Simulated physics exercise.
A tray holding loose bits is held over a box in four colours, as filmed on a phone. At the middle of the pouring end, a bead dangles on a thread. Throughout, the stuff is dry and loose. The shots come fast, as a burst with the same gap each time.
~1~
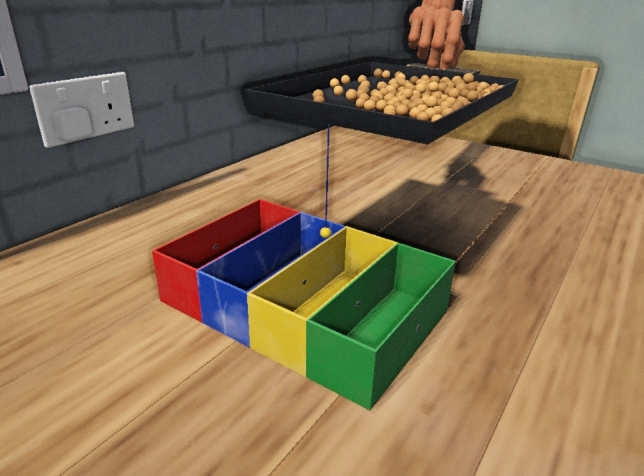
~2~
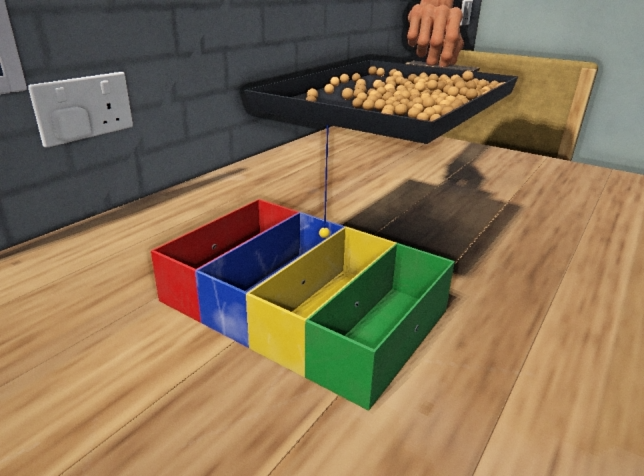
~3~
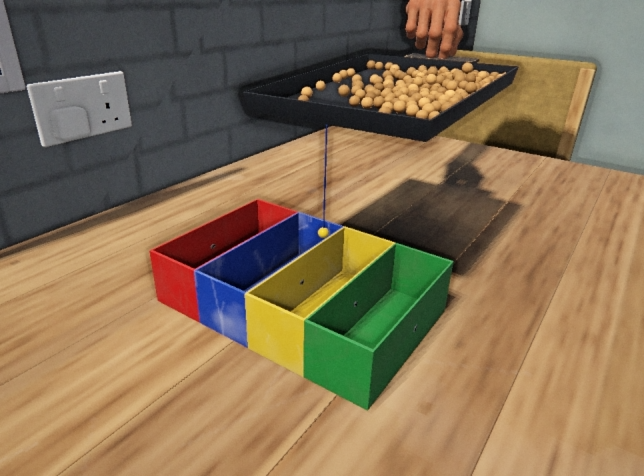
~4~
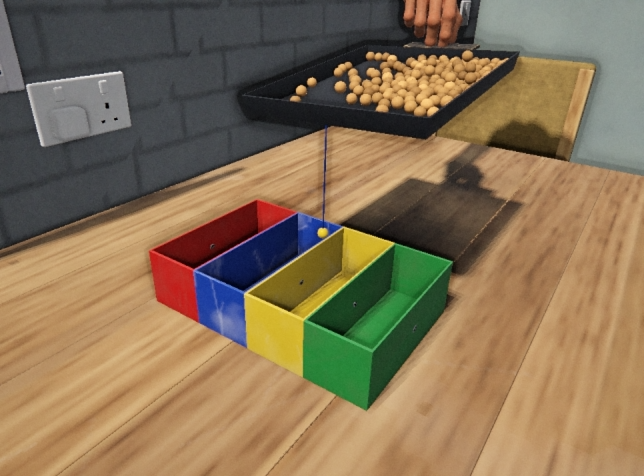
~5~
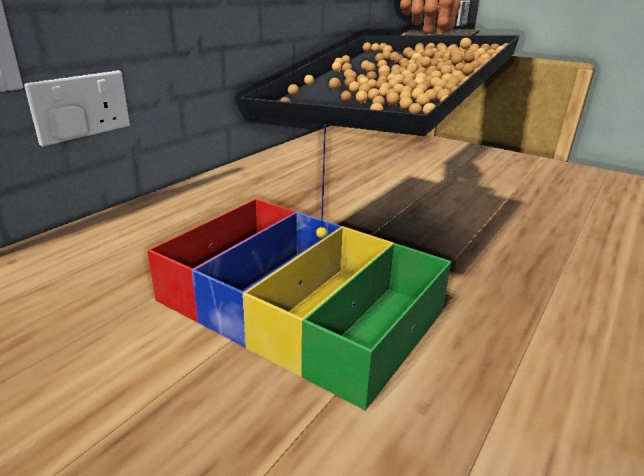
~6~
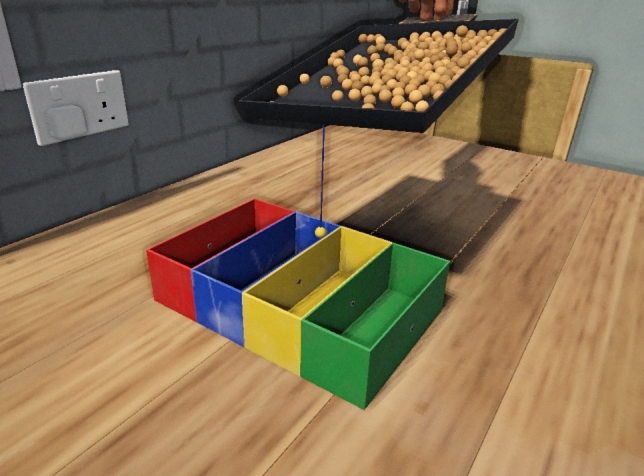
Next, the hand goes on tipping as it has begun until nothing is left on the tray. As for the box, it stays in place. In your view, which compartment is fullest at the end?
Fullest: The red compartment.
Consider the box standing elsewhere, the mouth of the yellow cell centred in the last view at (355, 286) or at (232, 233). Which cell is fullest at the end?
For the first spot the answer is red, and for the second spot it is that yellow cell.
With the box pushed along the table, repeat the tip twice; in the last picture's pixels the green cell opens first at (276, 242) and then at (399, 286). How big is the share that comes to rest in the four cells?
It would be roughly 90 per cent for the first and roughly 90 per cent for the second.
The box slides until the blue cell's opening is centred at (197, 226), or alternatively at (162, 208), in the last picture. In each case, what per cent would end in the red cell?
The first try gives 0 per cent, the second 0 per cent.
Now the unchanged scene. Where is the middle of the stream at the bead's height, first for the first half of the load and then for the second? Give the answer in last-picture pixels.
The opening part goes through (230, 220); what follows goes through (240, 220).
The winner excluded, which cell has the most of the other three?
Ranked second: That blue cell.
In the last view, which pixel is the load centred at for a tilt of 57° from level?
Look about (295, 88) in the last picture.
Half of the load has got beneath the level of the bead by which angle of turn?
About 85 degrees.
Just after the last frame, tray tipped steeply; the larger part on the tray; about a tenth in the red cell; just a few in the blue cell; about a tenth falling or outside the box.
A moment on, tray tipped right over; about a tenth on the tray; roughly half in the red cell; roughly a quarter in the blue cell; about a tenth falling or outside the box.
Further on, tray tipped past a quarter turn; roughly two thirds in the red cell; roughly a quarter in the blue cell; just a few in the yellow cell; about a tenth falling or outside the box.
When it is over, tray tipped past a quarter turn; roughly two thirds in the red cell; roughly a quarter in the blue cell; just a few in the yellow cell; not one in the green cell; about a tenth outside the box.
